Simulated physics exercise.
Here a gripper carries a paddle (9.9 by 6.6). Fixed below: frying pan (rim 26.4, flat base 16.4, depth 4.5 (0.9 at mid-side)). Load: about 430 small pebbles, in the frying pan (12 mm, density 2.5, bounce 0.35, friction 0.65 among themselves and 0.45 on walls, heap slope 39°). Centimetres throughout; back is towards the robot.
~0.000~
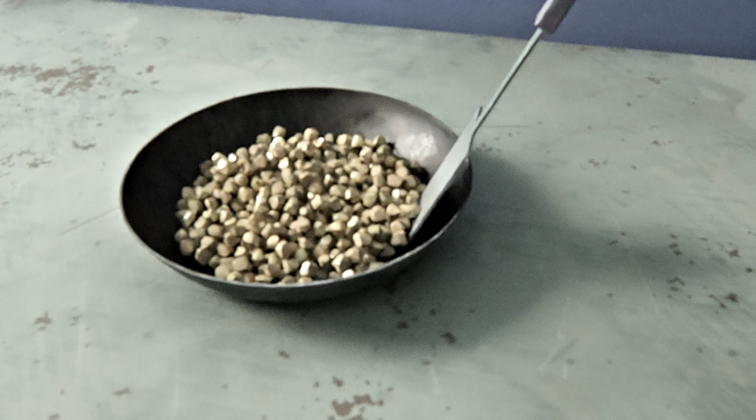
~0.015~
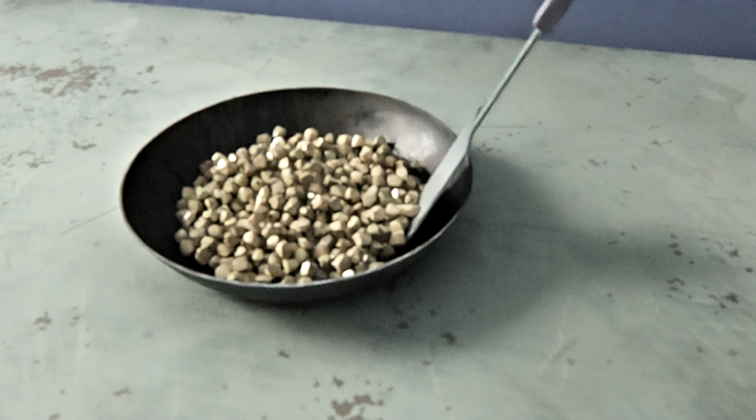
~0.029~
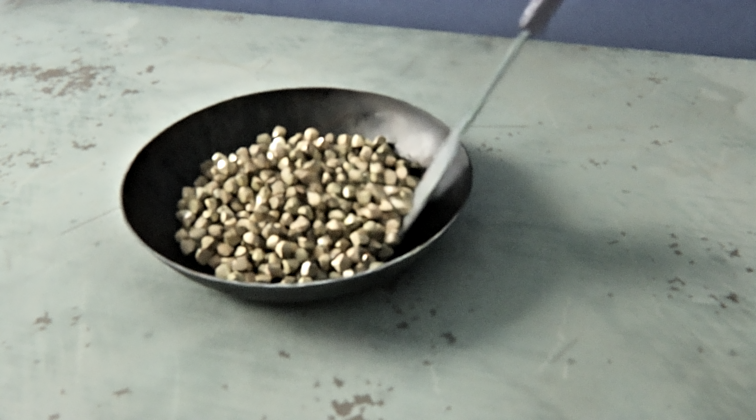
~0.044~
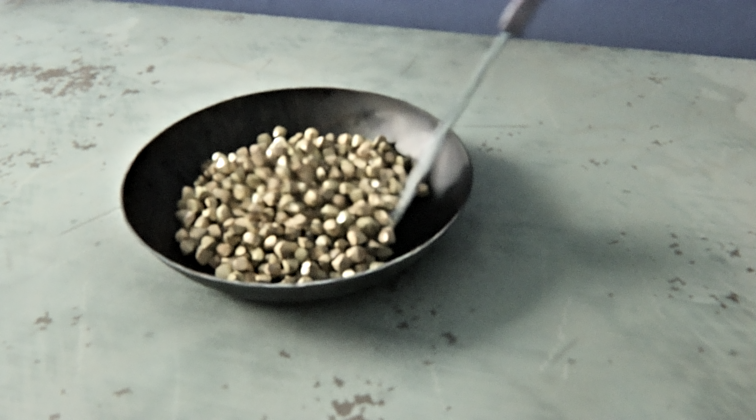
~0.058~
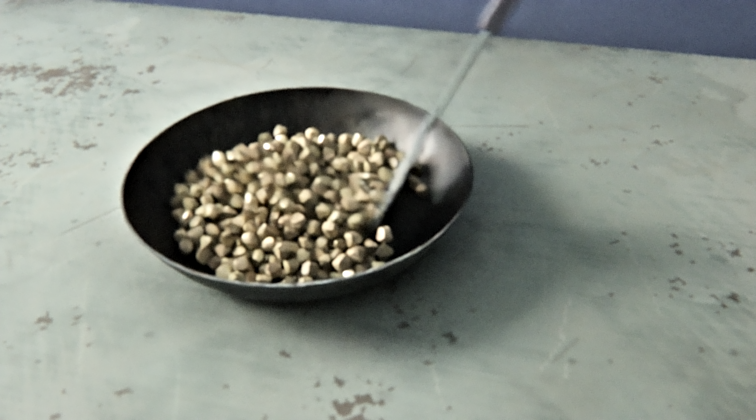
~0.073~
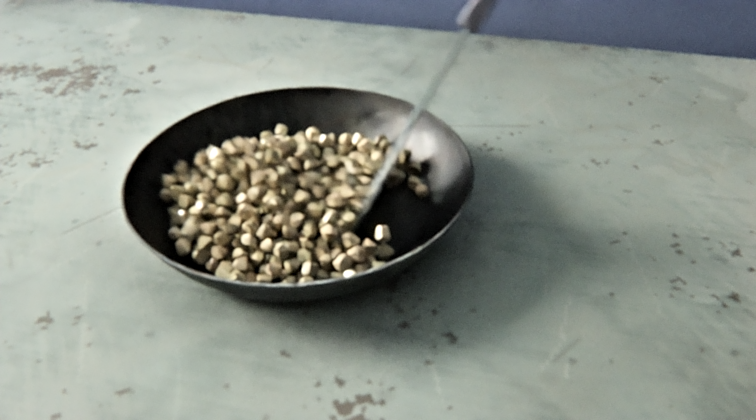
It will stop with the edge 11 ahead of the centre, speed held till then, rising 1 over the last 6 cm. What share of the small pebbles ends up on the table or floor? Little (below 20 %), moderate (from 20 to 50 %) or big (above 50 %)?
On the table or floor the share is moderate, from 20 to 50 %.
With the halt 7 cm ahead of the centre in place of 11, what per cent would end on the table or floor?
Then about 10 per cent.
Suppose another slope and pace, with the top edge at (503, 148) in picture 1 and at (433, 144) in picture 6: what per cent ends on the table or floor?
Some 40 per cent.
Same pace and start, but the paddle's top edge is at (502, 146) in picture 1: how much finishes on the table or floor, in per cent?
Some 35 per cent.
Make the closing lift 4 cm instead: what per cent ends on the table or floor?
Some 30 per cent.
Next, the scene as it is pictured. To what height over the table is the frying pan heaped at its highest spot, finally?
About 5.0 cm.
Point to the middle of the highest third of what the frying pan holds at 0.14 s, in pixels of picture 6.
Near (222, 170).
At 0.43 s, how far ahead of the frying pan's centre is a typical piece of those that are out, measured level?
Some 22 cm.
After 0.14 s, sloping 65°, highest piece 6 above the table; 428 in the frying pan.
After 0.20 s, sloping 65°, highest piece 8 above the table; 419 in the frying pan, 9 on the blade or in flight.
After 0.43 s, sloping 65°, highest piece 16 above the table; 276 in the frying pan, 47 on the table or floor, 105 on the blade or in flight.
After 1.48 s, sloping 65°, highest piece 5 above the table; 277 in the frying pan, 151 on the table or floor.
In the end, 277 in the frying pan, 151 on the table or floor. That is 35 % on the table or floor.
